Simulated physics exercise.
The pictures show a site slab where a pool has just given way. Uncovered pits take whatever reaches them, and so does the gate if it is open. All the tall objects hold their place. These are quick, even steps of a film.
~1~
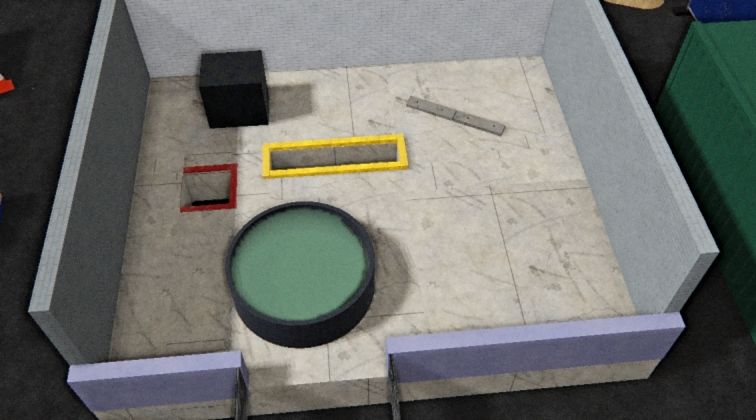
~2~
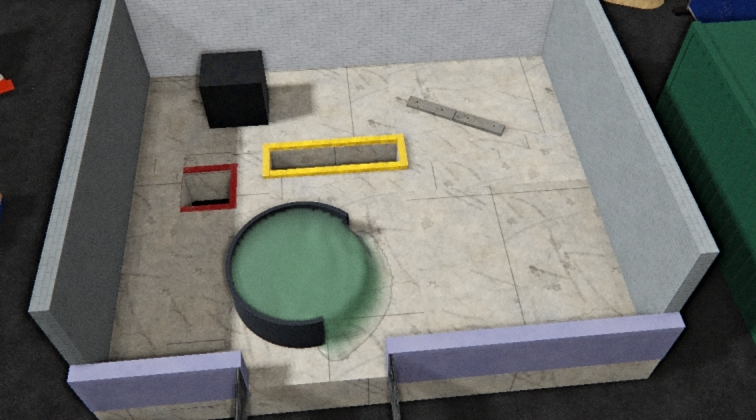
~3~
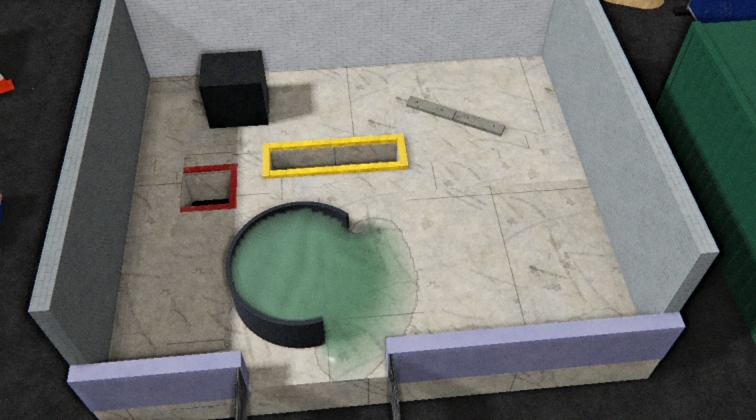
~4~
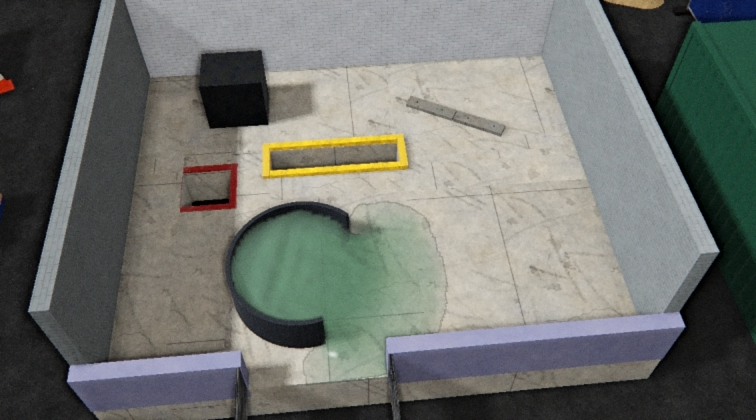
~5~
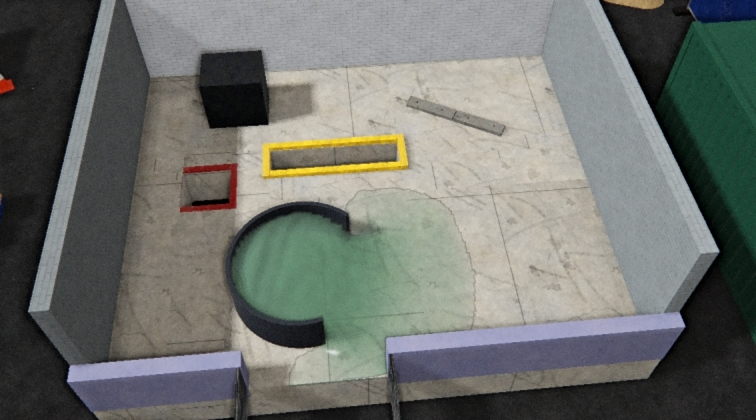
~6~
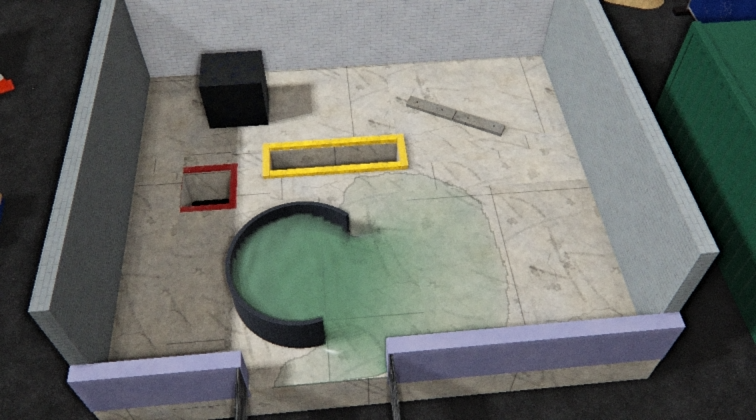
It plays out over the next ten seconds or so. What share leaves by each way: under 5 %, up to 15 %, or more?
In the end: The gate takes from 5 to 15 %; the red pit takes under 5 %; the yellow pit takes under 5 %.
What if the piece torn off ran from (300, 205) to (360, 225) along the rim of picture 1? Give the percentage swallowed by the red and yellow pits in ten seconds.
Per cent: Red 4, yellow 30.
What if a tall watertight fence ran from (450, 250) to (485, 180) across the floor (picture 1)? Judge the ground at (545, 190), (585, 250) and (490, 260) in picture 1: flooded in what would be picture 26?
In turn: Wet, wet, wet.
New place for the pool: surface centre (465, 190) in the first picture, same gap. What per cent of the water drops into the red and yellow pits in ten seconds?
In per cent: Red 6, yellow 0.
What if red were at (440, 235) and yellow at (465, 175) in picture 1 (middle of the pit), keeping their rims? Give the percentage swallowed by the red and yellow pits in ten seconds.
Parts in a hundred: Red 30, yellow 2.
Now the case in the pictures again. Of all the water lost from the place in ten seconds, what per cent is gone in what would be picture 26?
Near 85 in a hundred.
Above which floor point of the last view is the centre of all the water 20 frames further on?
Roughly at (503, 249).
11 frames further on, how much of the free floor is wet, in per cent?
I make it 35 per cent.
A moment on, water covers 35 % of the floor; the gate 6 %, the red pit 0 %, the yellow pit 0 %.
Next, water covers 35 % of the floor; the gate 8 %, the red pit 0 %, the yellow pit 0 %.
Then, water covers 40 % of the floor; the gate 10 %, the red pit 0 %, the yellow pit 0 %.
Later, water covers 55 % of the floor; the gate 11 %, the red pit 0 %, the yellow pit 0 %.
In the end, water covers 75 % of the floor; the gate 12 %, the red pit 0 %, the yellow pit 0 %.
